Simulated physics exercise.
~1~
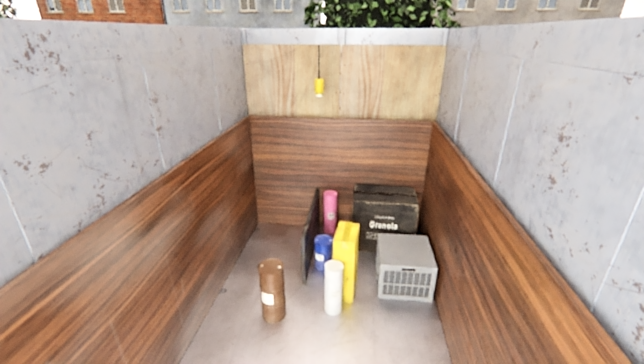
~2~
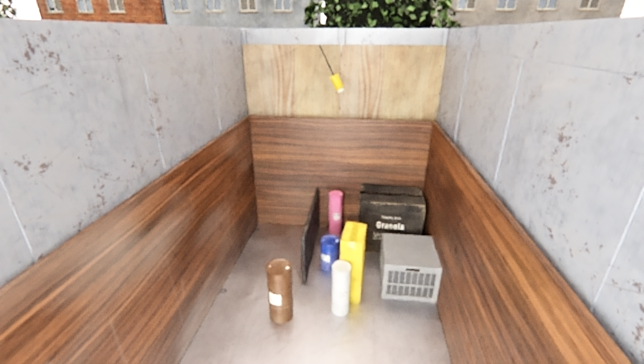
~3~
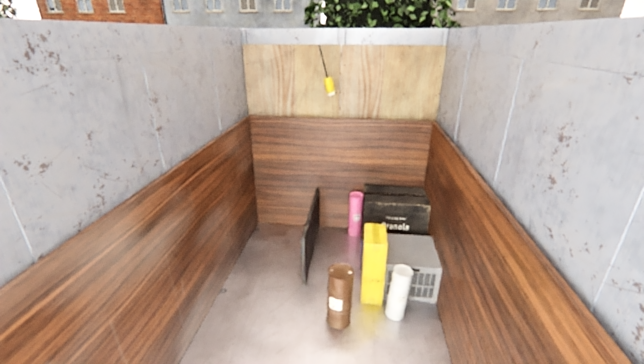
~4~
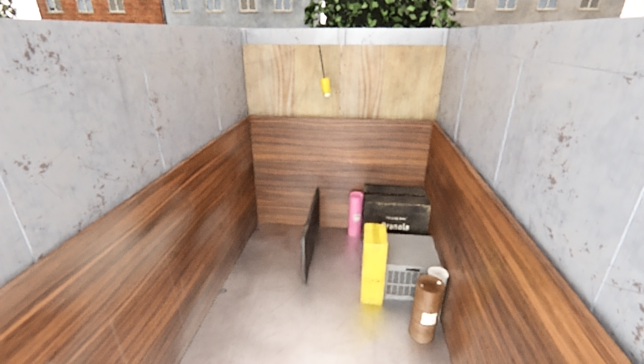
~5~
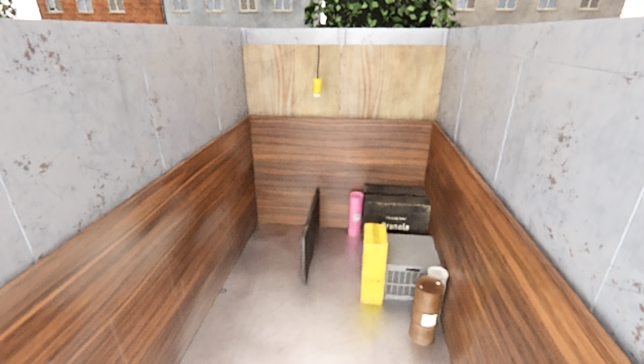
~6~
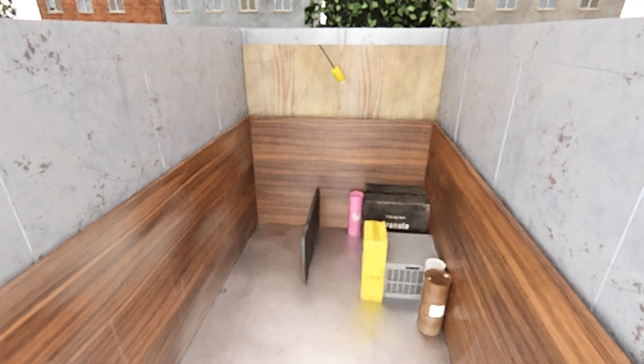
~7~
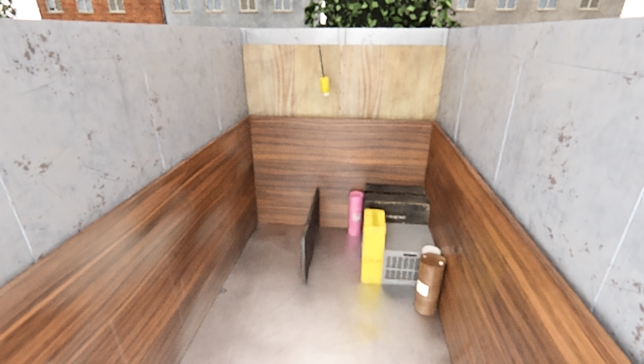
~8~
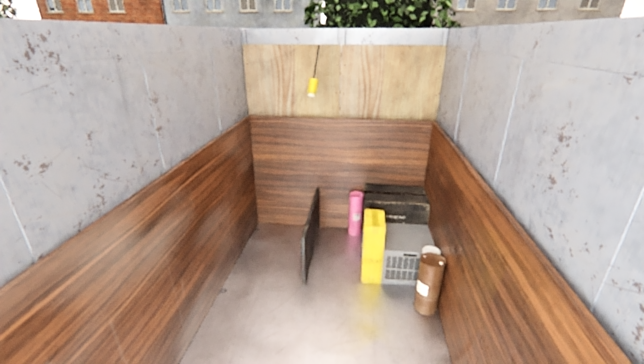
In a moving van's load bay, loose canisters and a yellow box slide right, then shift forwards and settle upright beside the crates.
